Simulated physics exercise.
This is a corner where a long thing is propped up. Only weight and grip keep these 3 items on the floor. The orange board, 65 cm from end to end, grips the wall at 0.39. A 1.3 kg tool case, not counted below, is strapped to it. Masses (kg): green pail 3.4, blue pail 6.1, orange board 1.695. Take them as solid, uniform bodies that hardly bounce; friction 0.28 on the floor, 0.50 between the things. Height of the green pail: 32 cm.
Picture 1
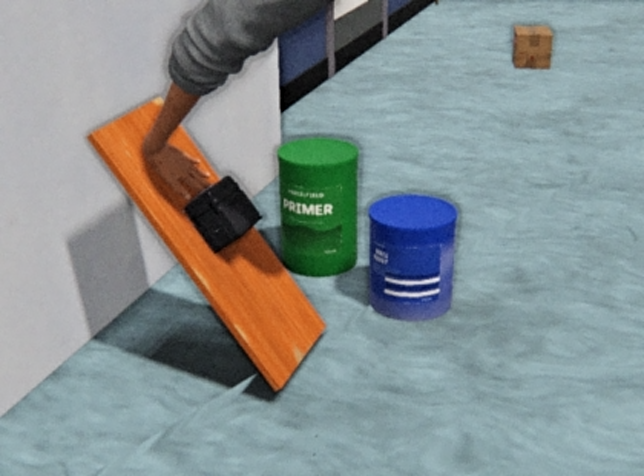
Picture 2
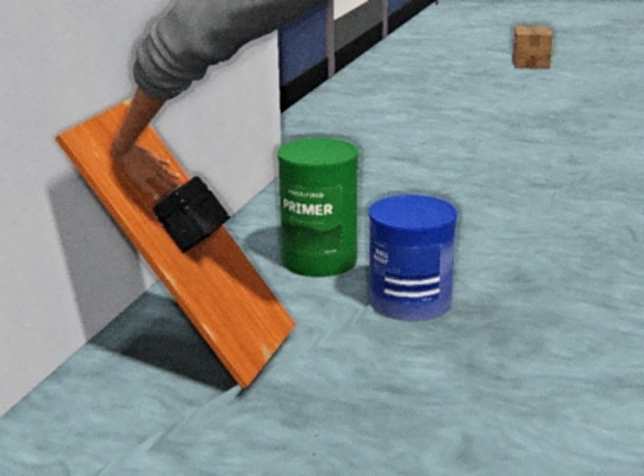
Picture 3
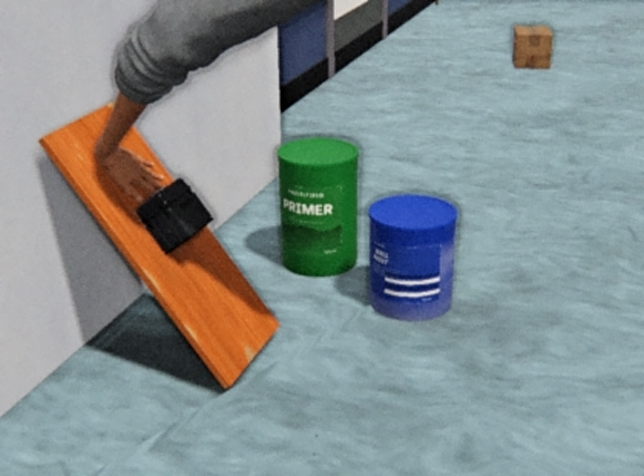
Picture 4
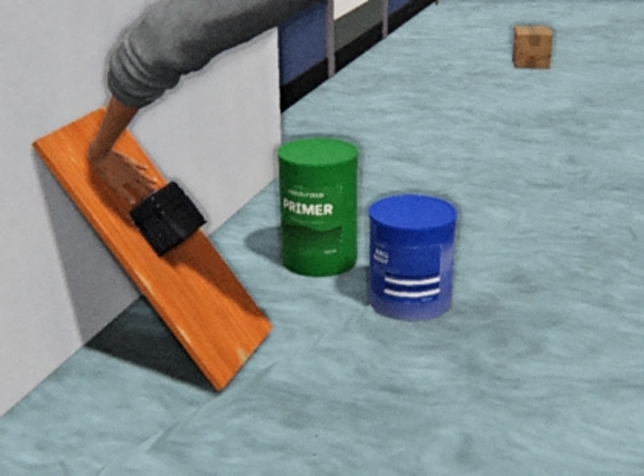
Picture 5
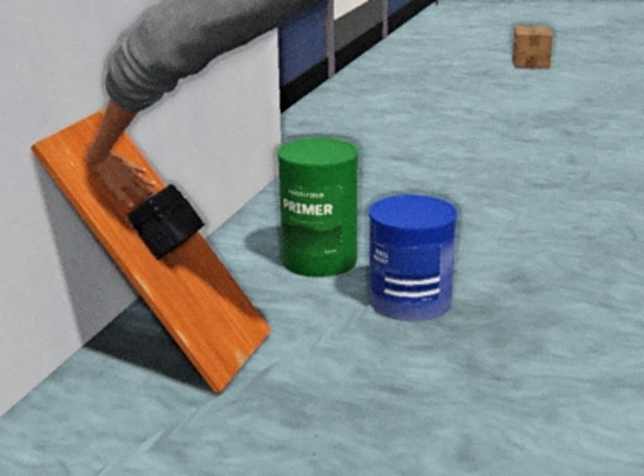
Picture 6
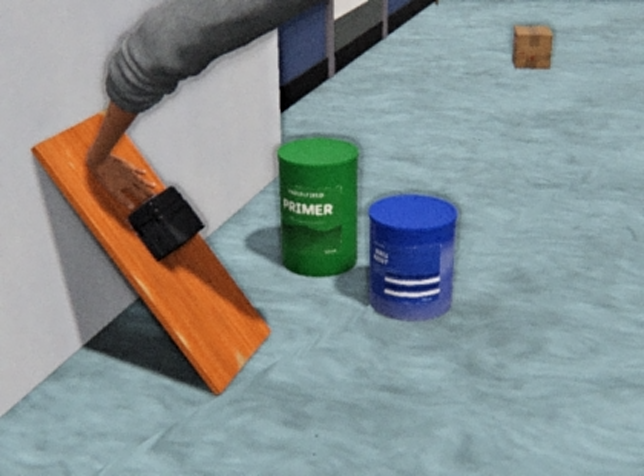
The clip opens on a hand with a dark band holding a slanted orange board near a pale wall, beside a green pail and a blue pail. The hand moves the board a short way left until it leans on the wall, then keeps holding it there, almost motionless.
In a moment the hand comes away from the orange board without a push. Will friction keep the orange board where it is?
The board slips out.
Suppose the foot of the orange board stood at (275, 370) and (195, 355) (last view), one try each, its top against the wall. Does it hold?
In the first case it gives way; in the second case it holds.
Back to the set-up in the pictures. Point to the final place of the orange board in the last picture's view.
Near (224, 357).
Then, 0.60 s past the last view, orange board sunk by 21° near (193, 286).
Then, 0.70 s past the last view, orange board sunk by 40° near (214, 328).
Finally, on their side or leaning hard on the floor, orange board; the other 2 still in place (within 10 cm). Final places as that camera would see them, orange board near (224, 357). The board gives way.
